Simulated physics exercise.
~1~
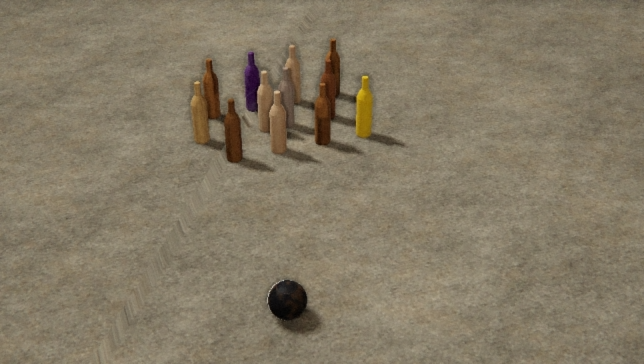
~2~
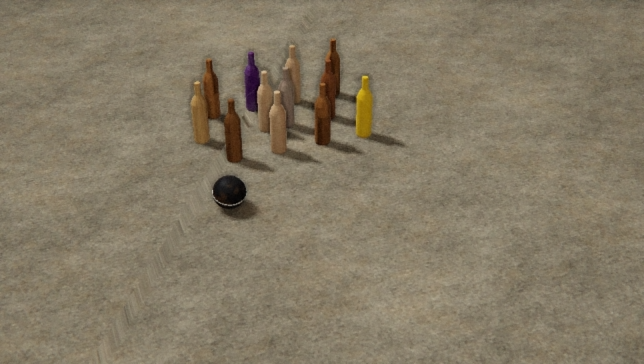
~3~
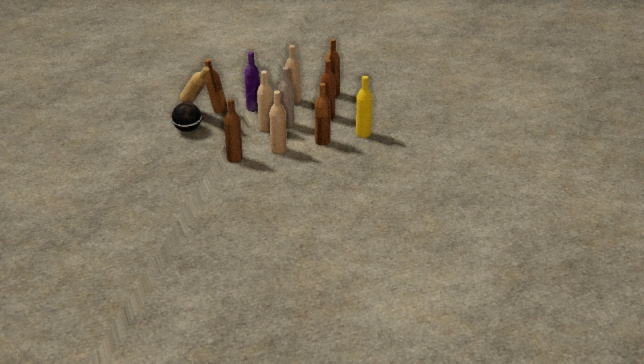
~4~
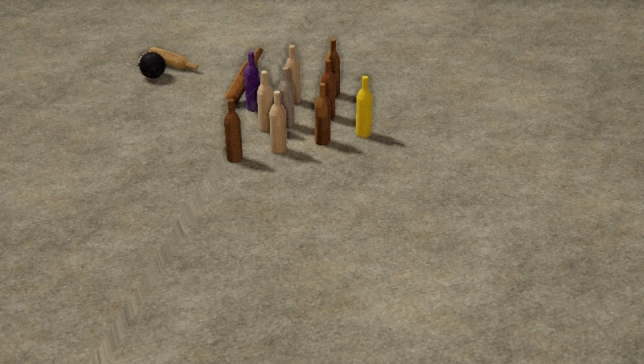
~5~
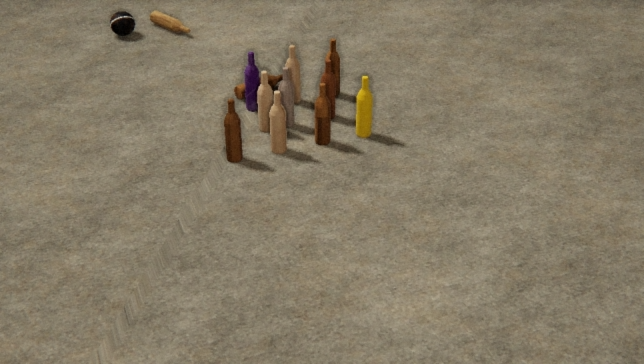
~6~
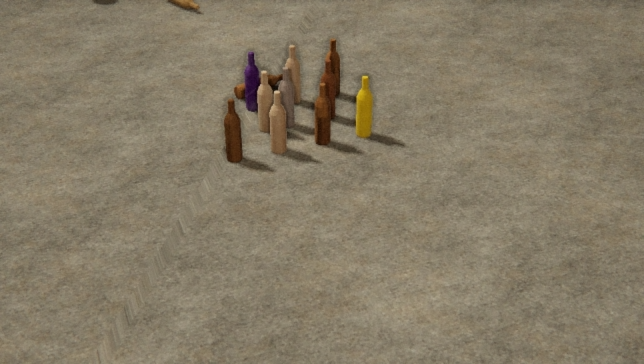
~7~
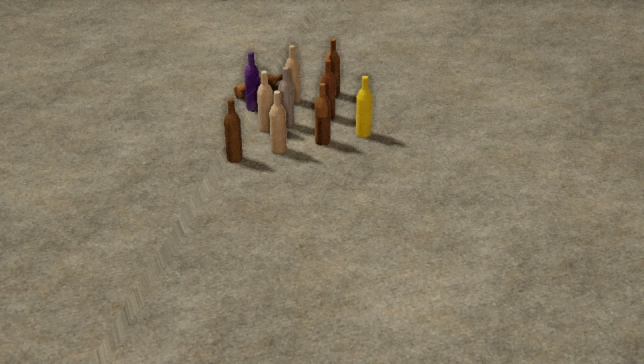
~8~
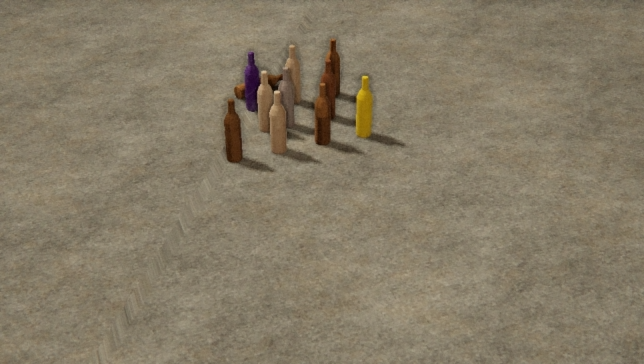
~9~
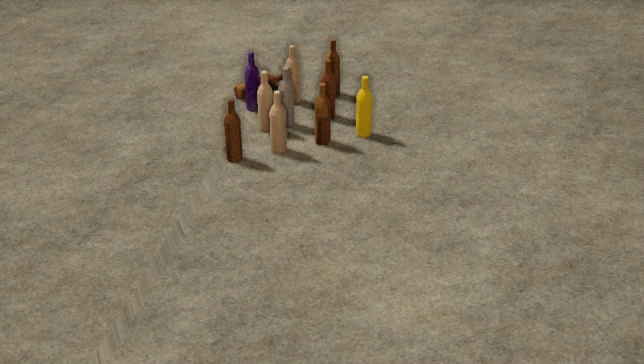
A black ball rolls into a group of wooden skittles, topples two and rolls out of view.
